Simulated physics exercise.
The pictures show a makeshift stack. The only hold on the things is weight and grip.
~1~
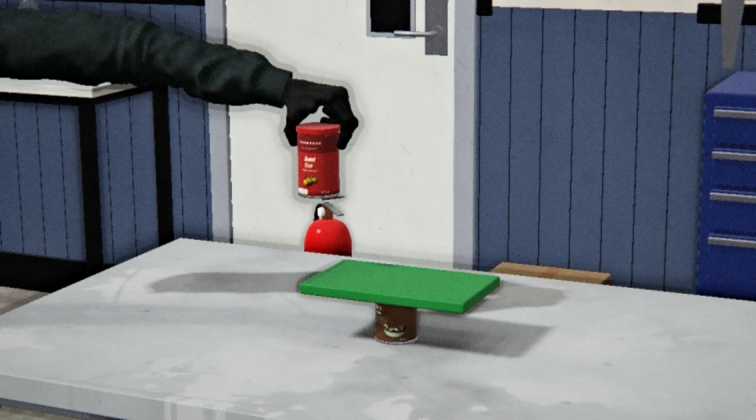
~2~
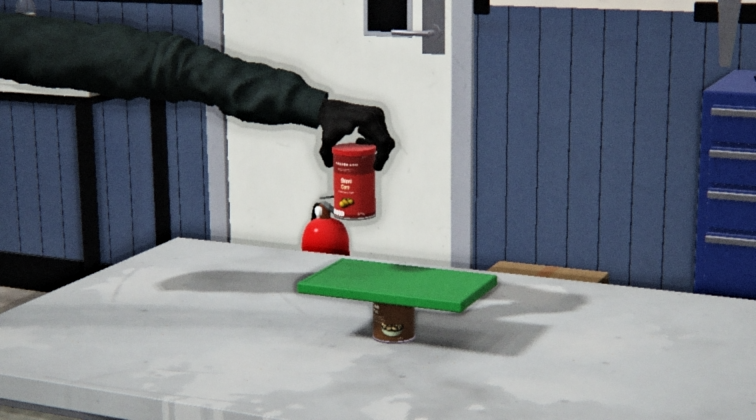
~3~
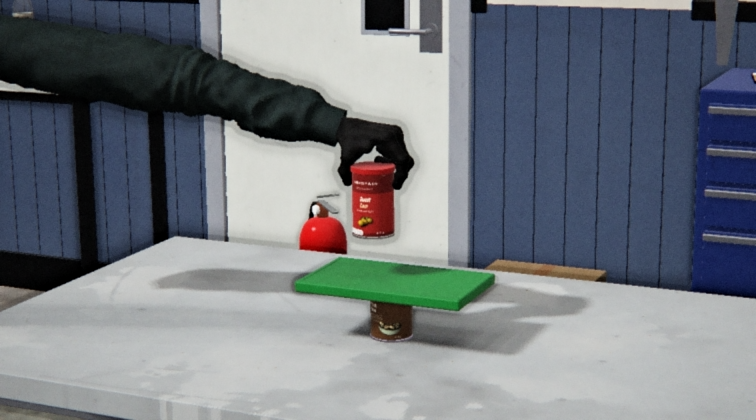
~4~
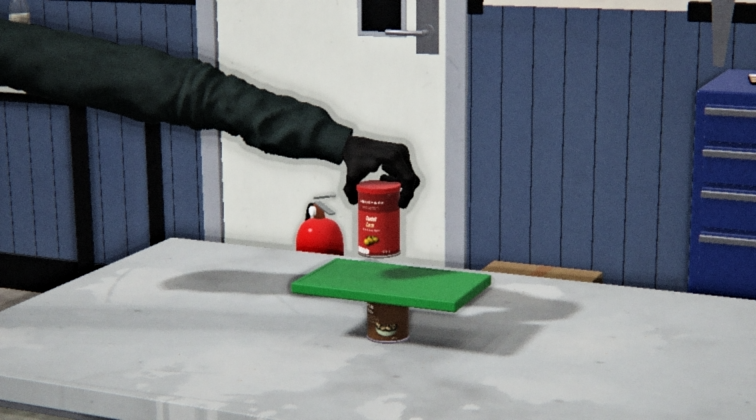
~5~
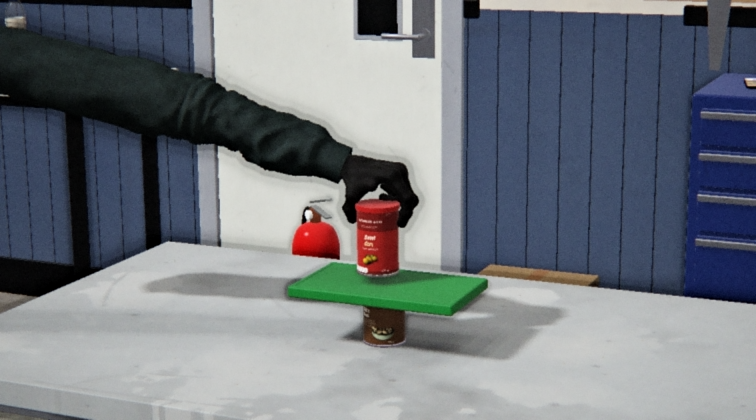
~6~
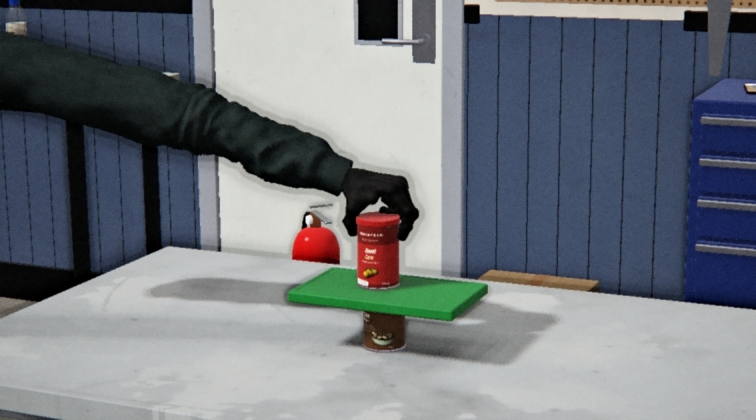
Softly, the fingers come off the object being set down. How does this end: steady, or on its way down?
It ends steady.
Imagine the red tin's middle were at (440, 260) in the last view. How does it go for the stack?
Outcome: Collapse.
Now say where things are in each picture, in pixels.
The first picture shows still above its spot; red tin (319, 160); brown tin (396, 315).
The second picture shows still above its spot; red tin (355, 182); brown tin (394, 314).
The third picture shows still above its spot; red tin (373, 200); brown tin (391, 312).
The fourth picture shows still above its spot; red tin (379, 219); brown tin (388, 313).
The fifth picture shows still above its spot; red tin (378, 238); brown tin (384, 317).
The sixth picture shows in place under the hand; red tin (378, 251); brown tin (384, 322).
Then, 0.40 s later than the last frame, all is still.
Then, 1.10 s later than the last frame, red tin resting near (378, 252).
When it is over, all 3 as before. End places, in pixels of the last picture, red tin near (378, 252). The stack stays up.
